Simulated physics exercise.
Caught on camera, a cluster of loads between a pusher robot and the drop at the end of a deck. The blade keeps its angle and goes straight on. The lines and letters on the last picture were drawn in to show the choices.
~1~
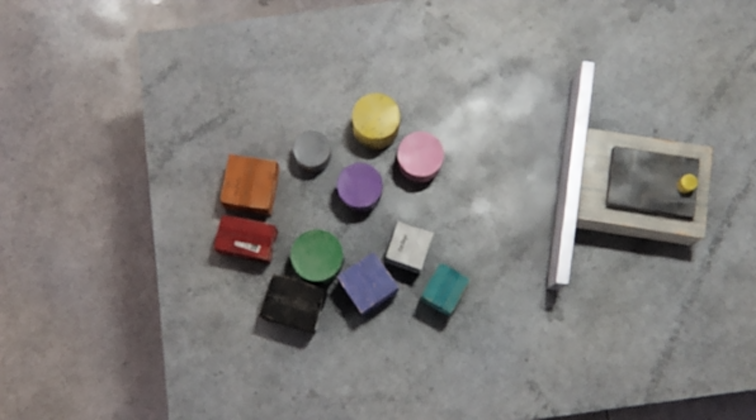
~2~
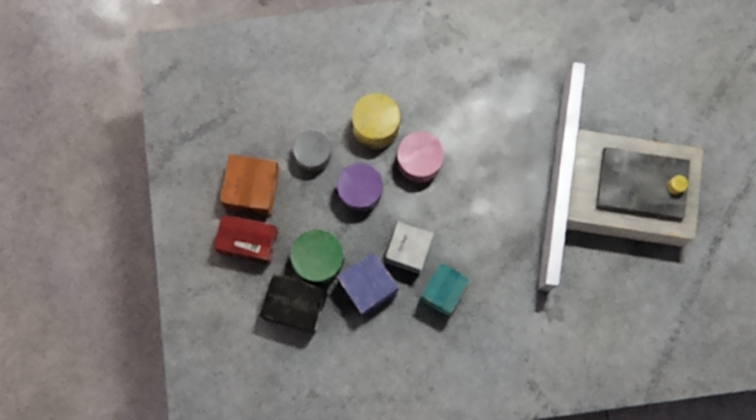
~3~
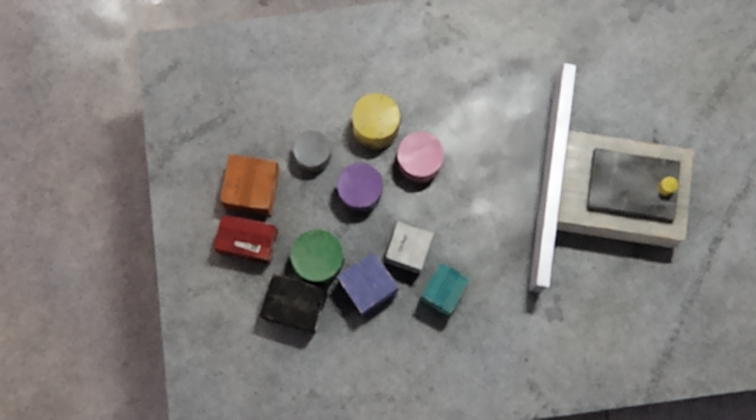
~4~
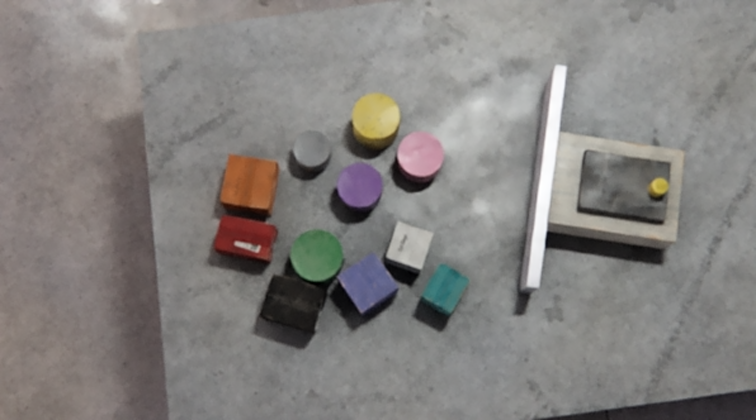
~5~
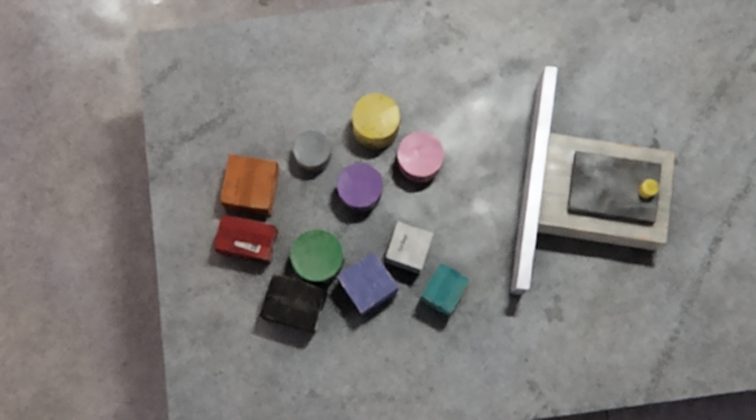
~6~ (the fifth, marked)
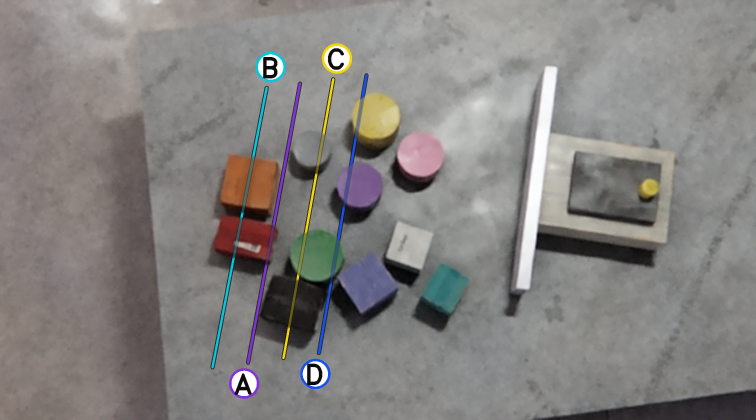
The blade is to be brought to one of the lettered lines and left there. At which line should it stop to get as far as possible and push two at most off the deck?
B.
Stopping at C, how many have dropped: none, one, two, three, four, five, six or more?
In all, none.
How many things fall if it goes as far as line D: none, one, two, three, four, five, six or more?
In all, none.
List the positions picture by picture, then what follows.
The first picture shows black box (294, 304); blue crate (368, 284); orange box (250, 185).
The second picture shows robot (637, 182); yellow canister (377, 122).
The third picture shows robot (627, 184); purple pail (360, 189).
The fourth picture shows robot (618, 185); green pail (318, 258).
The fifth picture shows robot (609, 186); grey pail (312, 152); pink pail (421, 158); black box (294, 304).
On the marked copy, A at (275, 219); B at (240, 223); C at (309, 214); D at (343, 210).
With B. Early on, robot (502, 200); black box (287, 308); turquoise box (389, 302).
Further on, robot (394, 214); red parcel (203, 227); black box (227, 331).
At the end, robot (309, 225); black box over the edge; red parcel (158, 223); one fallen.
As for the rest, A is within the limit but short; C is within the limit but short; D is within the limit but short.
